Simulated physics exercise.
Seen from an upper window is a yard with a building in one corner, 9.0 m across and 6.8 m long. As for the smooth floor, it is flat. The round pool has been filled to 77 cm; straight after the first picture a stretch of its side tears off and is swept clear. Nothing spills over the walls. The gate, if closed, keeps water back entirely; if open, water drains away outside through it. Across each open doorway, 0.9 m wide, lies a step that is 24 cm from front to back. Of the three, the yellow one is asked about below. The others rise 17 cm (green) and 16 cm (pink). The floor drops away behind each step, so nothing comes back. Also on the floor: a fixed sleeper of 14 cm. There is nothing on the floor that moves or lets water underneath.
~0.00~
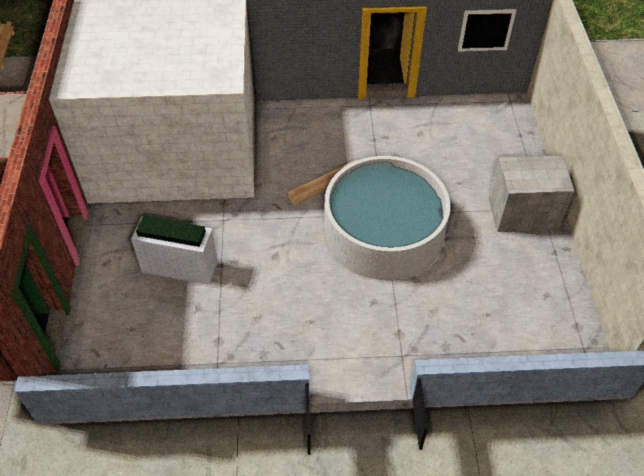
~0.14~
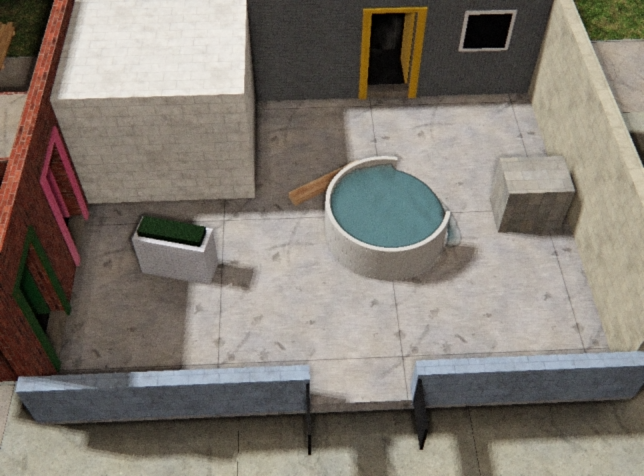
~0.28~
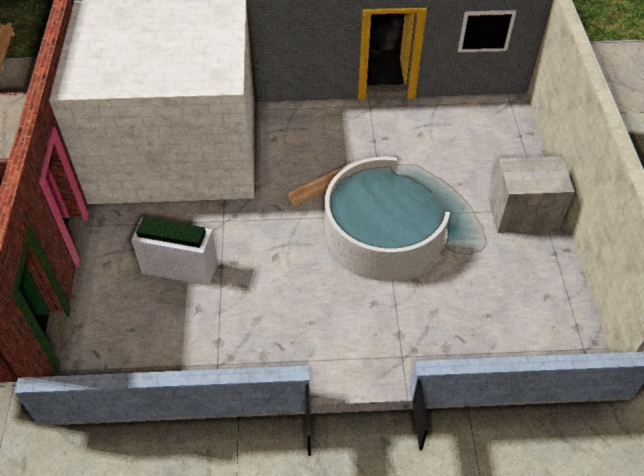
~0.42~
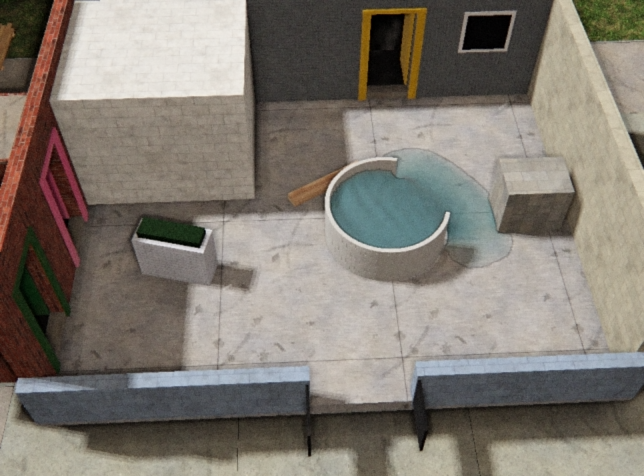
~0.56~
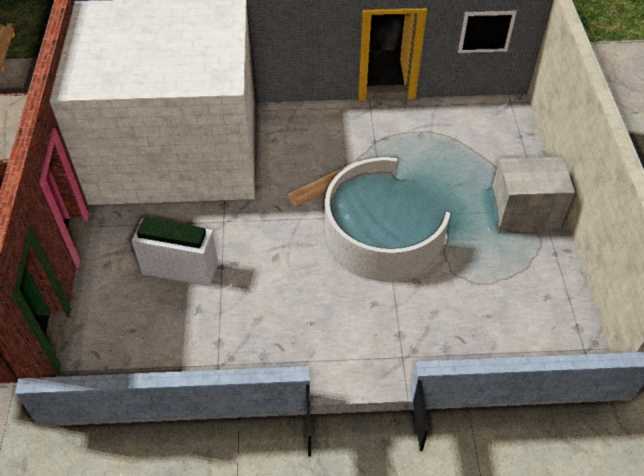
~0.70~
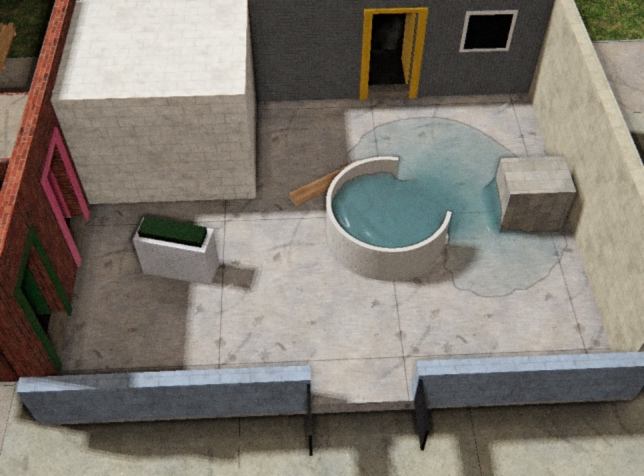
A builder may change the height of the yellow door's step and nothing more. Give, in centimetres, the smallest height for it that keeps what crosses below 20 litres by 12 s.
Close to 8.5 cm is just enough.
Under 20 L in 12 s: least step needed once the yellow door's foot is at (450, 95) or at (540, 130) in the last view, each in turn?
In turn: Roughly 24 cm, roughly 27 cm.
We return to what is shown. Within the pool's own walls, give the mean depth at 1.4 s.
On average, around 38 cm.
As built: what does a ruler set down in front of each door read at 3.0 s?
Depth at green 0 cm, at yellow 12 cm, at pink 0 cm.
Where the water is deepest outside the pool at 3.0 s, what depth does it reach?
Roughly 29 cm.
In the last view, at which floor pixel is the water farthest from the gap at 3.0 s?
Close to pixel (610, 378).
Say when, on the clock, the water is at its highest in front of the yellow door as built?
Approximately 3.6 s.
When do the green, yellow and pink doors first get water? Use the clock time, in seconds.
Front times - green: 10.5 s, yellow: 1.0 s, pink: 10.5 s.
After 1.4 s water covers 25 % of the floor, deepest (46 cm) near (492, 216); 8 cm at the yellow door, 0 litres in over its 16 cm step.
After 3.0 s water covers 40 % of the floor, deepest (29 cm) near (492, 140); 12 cm at the yellow door, 0 litres in over its 16 cm step.
After 12.0 s water covers 90 % of the floor, deepest (9 cm) near (289, 187); 8 cm at the yellow door, 0 litres in over its 16 cm step.
At the yellow door as built, the water arrived by 1.1 s and peaked near 13 cm at 3.6 s.
Run again over the same 12 s with other heights there, 41 litres in over 7 cm, 11 litres over 9.5 cm. The limit of 20 litres is kept from about 8.5 cm up.
